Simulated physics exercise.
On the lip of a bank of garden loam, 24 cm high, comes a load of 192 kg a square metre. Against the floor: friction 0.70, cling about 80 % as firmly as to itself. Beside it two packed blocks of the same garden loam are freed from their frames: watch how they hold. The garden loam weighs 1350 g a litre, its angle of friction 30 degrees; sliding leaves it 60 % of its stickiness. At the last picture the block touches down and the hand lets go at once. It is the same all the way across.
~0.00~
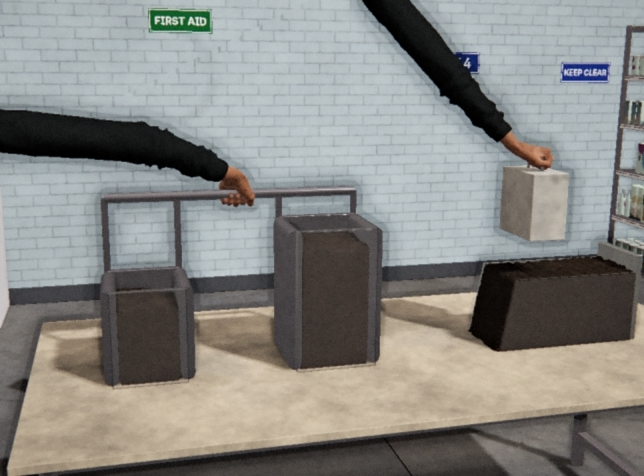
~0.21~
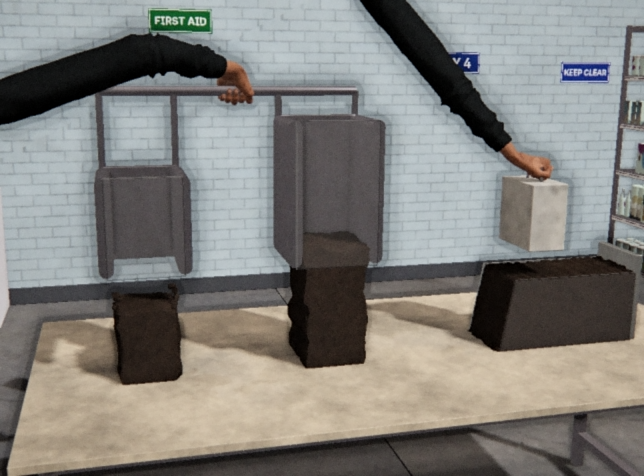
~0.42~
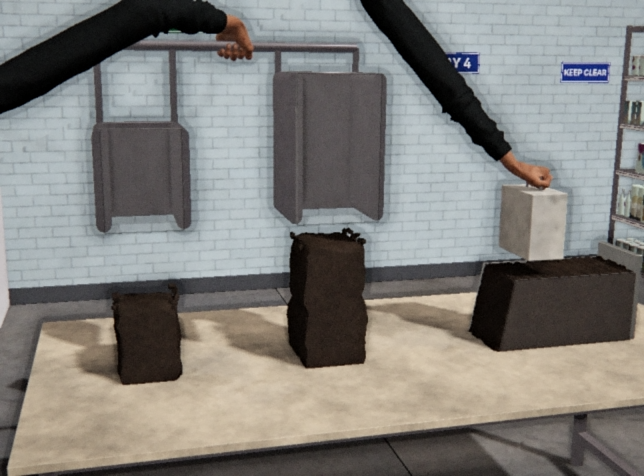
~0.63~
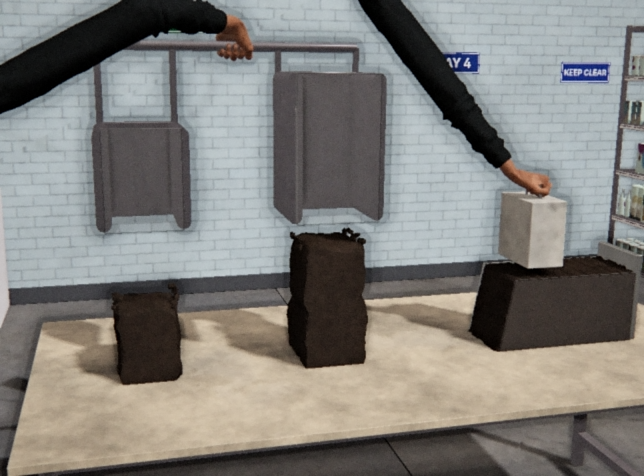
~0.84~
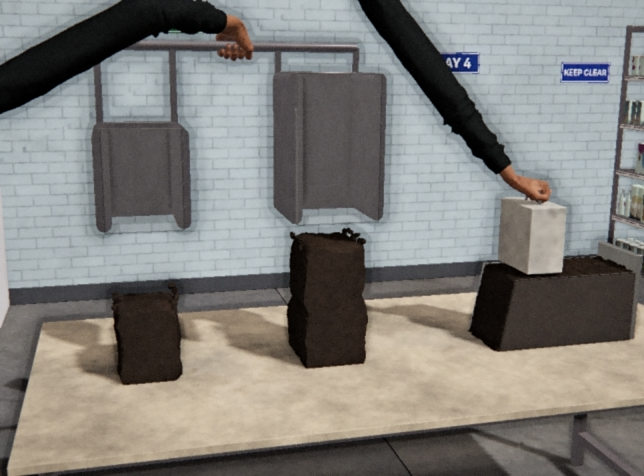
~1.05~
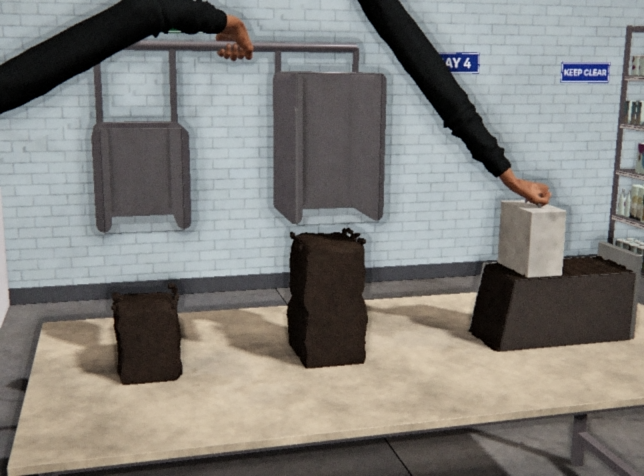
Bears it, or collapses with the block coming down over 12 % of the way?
It holds.
After 1.21 s, the block is down by 1 % of the bank's height and stands upright.
After 1.41 s, the block is down by 1 % of the bank's height and stands upright.
After 1.60 s, the block is down by 1 % of the bank's height and stands upright.
After 1.79 s, the block is down by 1 % of the bank's height and stands upright.
After 2.42 s, the block is down by 1 % of the bank's height and stands upright.
